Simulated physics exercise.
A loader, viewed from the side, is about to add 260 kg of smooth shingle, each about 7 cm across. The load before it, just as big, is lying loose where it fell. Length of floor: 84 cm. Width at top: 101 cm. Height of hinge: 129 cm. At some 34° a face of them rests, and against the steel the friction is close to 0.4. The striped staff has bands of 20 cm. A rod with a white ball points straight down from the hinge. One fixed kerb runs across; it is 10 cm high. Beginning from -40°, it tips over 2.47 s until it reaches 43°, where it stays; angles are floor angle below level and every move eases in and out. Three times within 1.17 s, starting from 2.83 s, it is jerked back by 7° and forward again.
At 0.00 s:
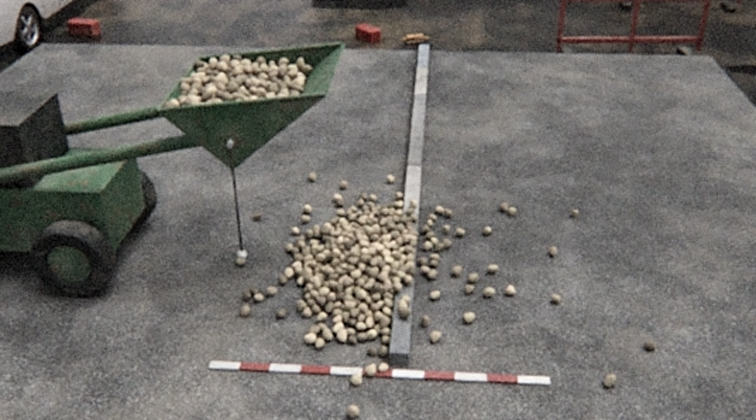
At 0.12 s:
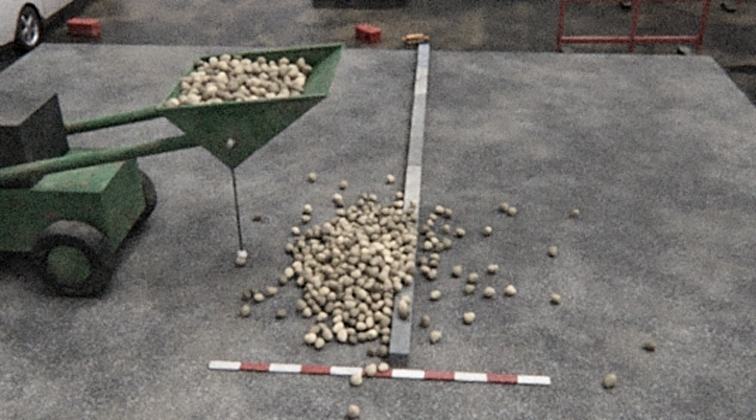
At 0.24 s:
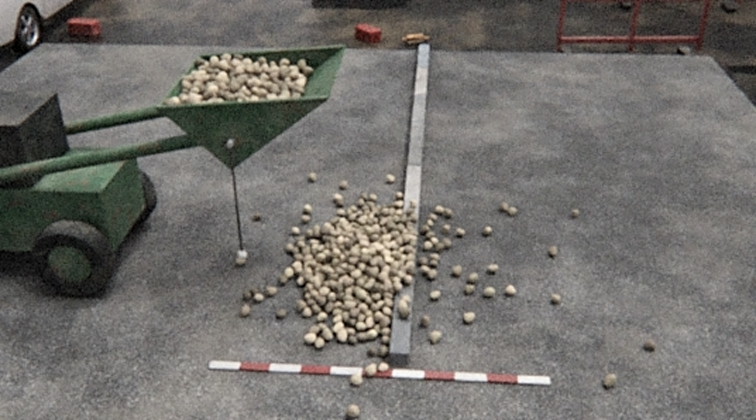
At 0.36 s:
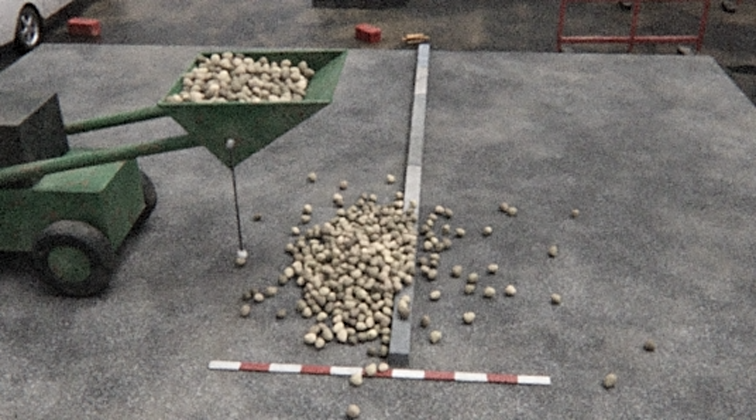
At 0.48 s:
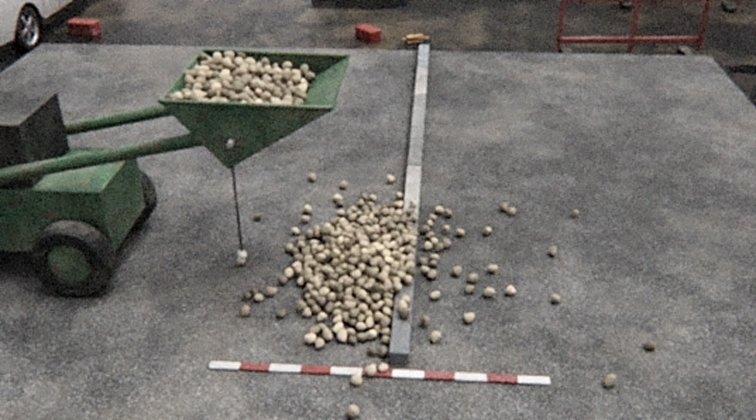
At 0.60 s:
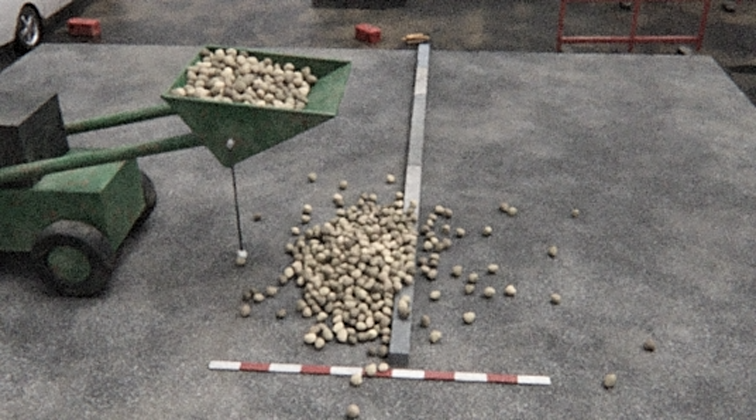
Green loader's raised bucket of pale rounded stones slowly tilting forward beside a still heap lying against a low grey kerb.
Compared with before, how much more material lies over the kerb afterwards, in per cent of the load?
Some 32 per cent of a load more.
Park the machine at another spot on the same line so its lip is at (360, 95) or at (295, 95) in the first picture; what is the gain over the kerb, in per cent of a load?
Some 65 percent, and then 5 percent.
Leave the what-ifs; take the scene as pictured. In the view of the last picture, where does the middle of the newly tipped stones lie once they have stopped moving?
Around (377, 252).
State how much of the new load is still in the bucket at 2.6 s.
Some 0 percent, roughly.
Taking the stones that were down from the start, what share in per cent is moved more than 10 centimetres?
I'd put it at about 20 per cent.
After 1.9 s the floor is at 30°; in per cent of one load, 86 in the bucket, 108 on this side of the kerb, 6 over the kerb; the foremost stones are at (555, 268).
After 2.6 s the floor is at 43°; in per cent of one load, 1 in the bucket, 171 on this side of the kerb, 28 over the kerb; the foremost stones are at (555, 264).
After 4.4 s the floor is at 43°; in per cent of one load, 0 in the bucket, 162 on this side of the kerb, 38 over the kerb; the foremost stones are at (583, 300).
After 6.9 s the floor is at 43°; in per cent of one load, 0 in the bucket, 162 on this side of the kerb, 38 over the kerb; the foremost stones are at (583, 300). Net gain over the kerb, 32.
